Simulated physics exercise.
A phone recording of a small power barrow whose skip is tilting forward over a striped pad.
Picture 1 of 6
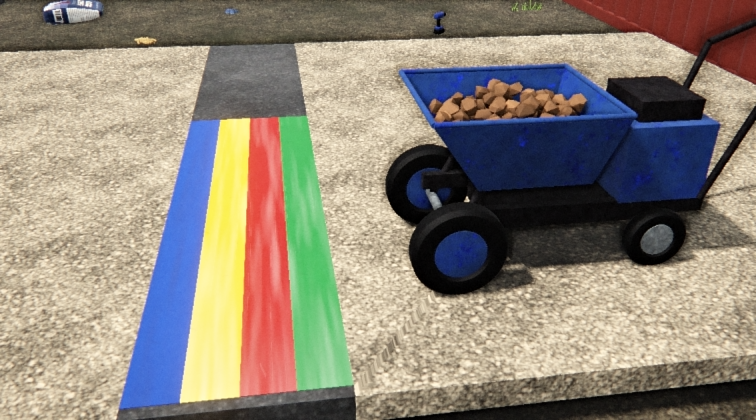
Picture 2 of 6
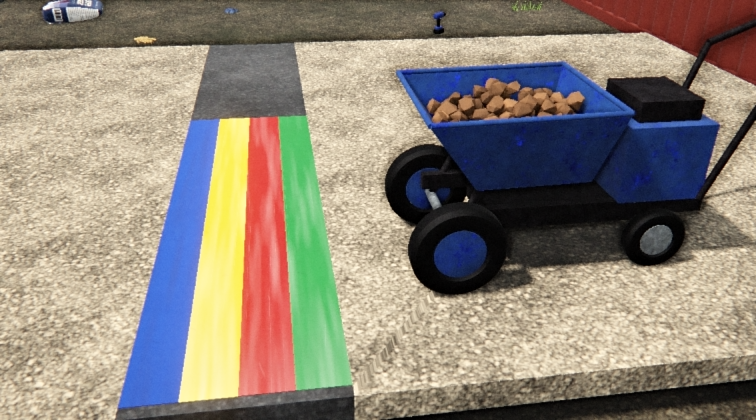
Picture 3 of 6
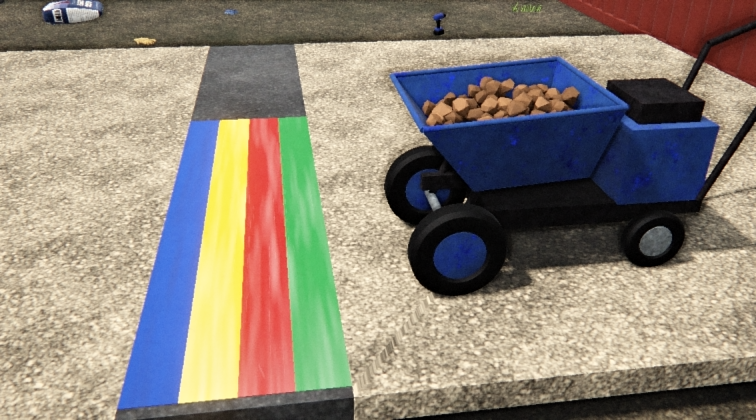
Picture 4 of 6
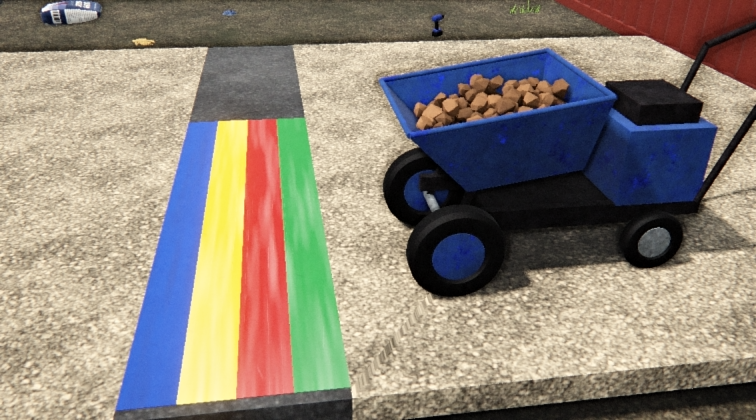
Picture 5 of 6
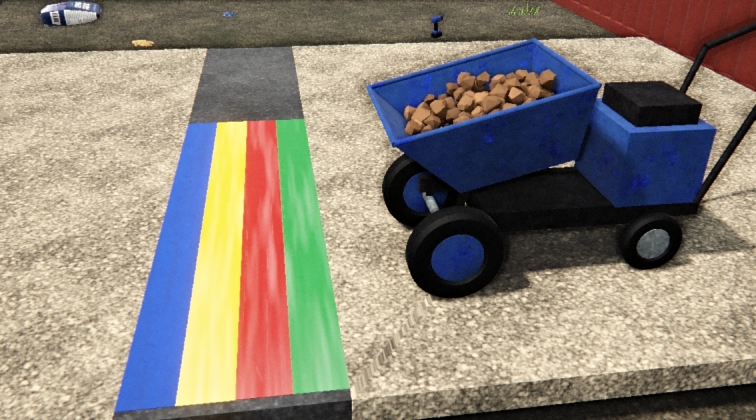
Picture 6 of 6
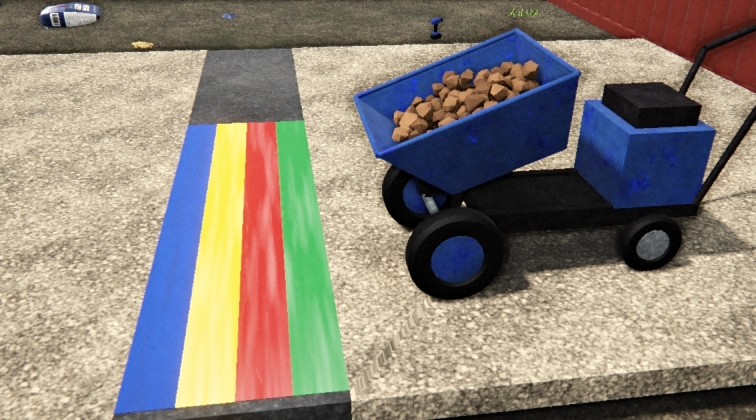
A blue power barrow's skip full of brown clods tilts forward toward a striped pad.
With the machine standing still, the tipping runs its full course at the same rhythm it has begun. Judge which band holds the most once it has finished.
Most on it: Red.
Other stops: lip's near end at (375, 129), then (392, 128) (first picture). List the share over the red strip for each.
In turn 10 and 30 in a hundred.
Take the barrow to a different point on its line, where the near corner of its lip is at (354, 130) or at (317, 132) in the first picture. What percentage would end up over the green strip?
The first gives close to 0 per cent and the second 0 per cent.
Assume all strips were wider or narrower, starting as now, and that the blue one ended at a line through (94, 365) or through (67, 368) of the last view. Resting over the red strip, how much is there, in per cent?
40 % and 30 %, near enough.
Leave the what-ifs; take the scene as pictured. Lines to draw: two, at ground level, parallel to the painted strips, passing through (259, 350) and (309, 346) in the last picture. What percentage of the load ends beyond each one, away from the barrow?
Near 50 % and near 80 %, in that order.
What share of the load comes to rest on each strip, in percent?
So the green strip ends with 20 %, the red strip with 35 %, the yellow strip with 20 % and the blue strip with 15 %.
Just after the last frame, skip tipped steeply; every one in the skip.
A moment on, skip tipped right over; roughly two thirds in the skip; about a tenth over the green strip; roughly a quarter over the red strip; just a few over the yellow strip.
Further on, skip tipped right over; roughly a quarter in the skip; roughly a quarter over the green strip; roughly a third over the red strip; roughly a quarter over the yellow strip; about a tenth over the blue strip; just a few off the paint.
When it is over, skip tipped right over; about a tenth in the skip; roughly a quarter over the green strip; roughly a third over the red strip; roughly a quarter over the yellow strip; about a tenth over the blue strip; just a few off the paint.
